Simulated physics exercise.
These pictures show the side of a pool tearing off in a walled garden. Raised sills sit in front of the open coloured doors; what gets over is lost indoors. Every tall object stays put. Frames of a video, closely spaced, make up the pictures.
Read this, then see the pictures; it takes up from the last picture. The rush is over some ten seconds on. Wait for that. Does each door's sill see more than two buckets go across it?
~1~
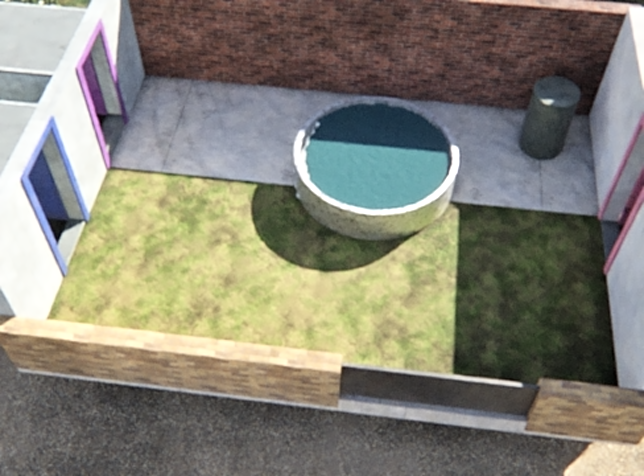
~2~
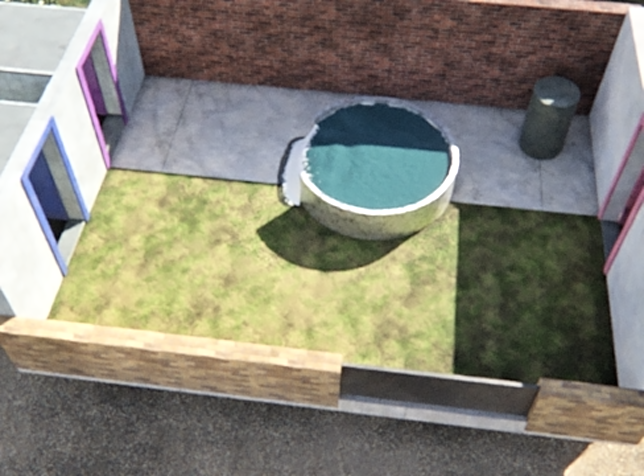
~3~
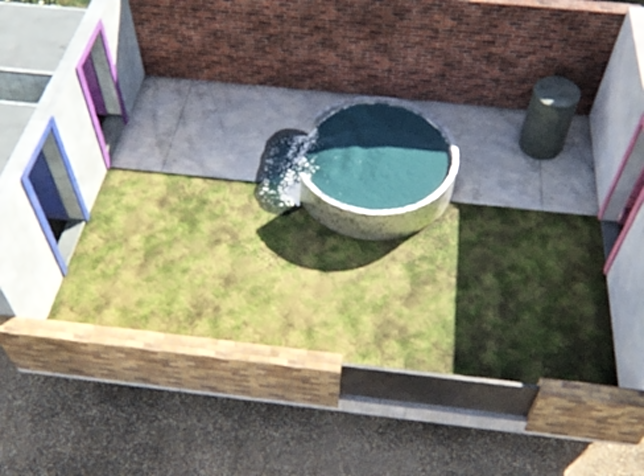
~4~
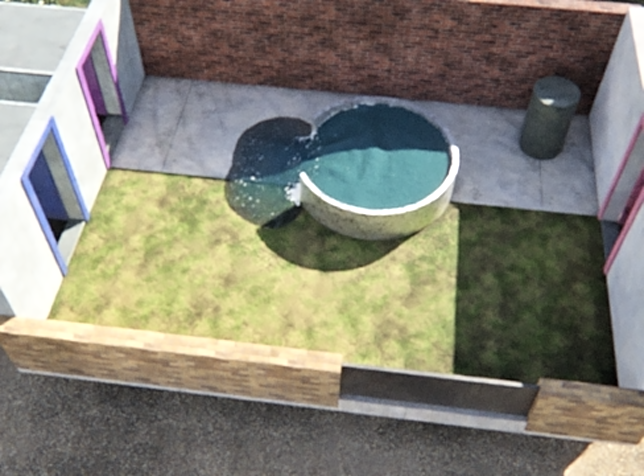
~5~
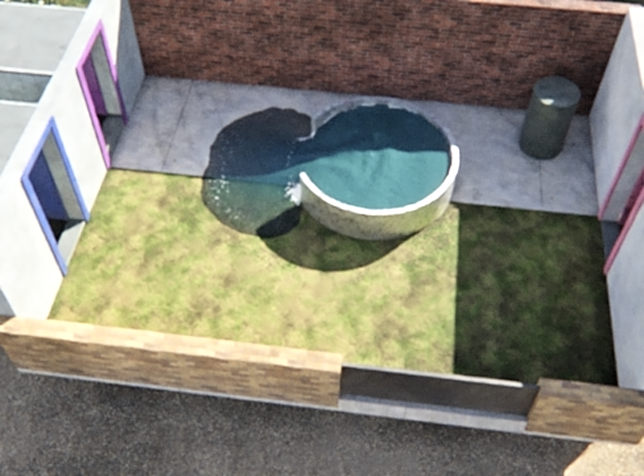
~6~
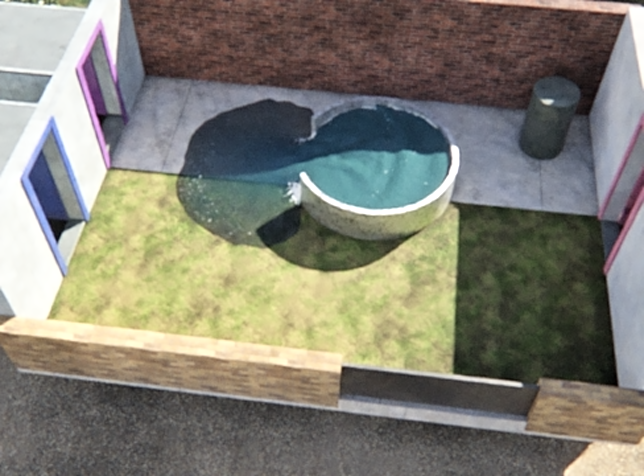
The sill of the purple door does not. The sill of the pink door does not. The sill of the blue door does.
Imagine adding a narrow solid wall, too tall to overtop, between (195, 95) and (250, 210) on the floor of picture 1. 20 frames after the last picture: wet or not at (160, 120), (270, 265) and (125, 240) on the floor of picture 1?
Submerged; submerged; untouched.
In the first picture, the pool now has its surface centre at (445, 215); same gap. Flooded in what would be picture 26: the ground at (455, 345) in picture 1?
At that place: Dry.
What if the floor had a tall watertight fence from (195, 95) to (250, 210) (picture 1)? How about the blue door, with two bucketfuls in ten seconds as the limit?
Note: Blue door remains below threshold.
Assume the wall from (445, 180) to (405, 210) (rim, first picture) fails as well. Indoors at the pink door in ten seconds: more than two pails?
Door pink: It goes beyond the limit.
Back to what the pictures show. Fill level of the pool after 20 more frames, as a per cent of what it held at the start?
42 percent or thereabouts.
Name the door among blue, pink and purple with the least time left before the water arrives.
First comes the purple one.
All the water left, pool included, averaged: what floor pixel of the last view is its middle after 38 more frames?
I'd say around (239, 195).
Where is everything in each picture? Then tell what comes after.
Still water in the round pool at (376, 155), in the first picture.
The front is at (298, 204), out from the gap at (300, 163), in the second picture.
Water pours out at (300, 165) and has run to (270, 207), in the third picture.
Water pours out at (300, 165) and has run to (244, 214), in the fourth picture.
The front is at (209, 201), out from the gap at (300, 165), in the fifth picture.
Water pours out at (300, 165) and has run to (183, 195), in the sixth picture.
A moment on, water covers 25 % of the floor; the purple door wet at the sill, nothing in, the pink door not reached, the blue door not reached.
Next, water covers 30 % of the floor; the purple door wet at the sill, nothing in, the pink door not reached, the blue door wet at the sill, nothing in.
Then, water covers 40 % of the floor; the purple door wet at the sill, nothing in, the pink door not reached, the blue door under two buckets in.
Later, water covers 55 % of the floor; the purple door wet at the sill, nothing in, the pink door not reached, the blue door over two buckets in.
In the end, water covers 85 % of the floor; the purple door wet at the sill, nothing in, the pink door not reached, the blue door over two buckets in.
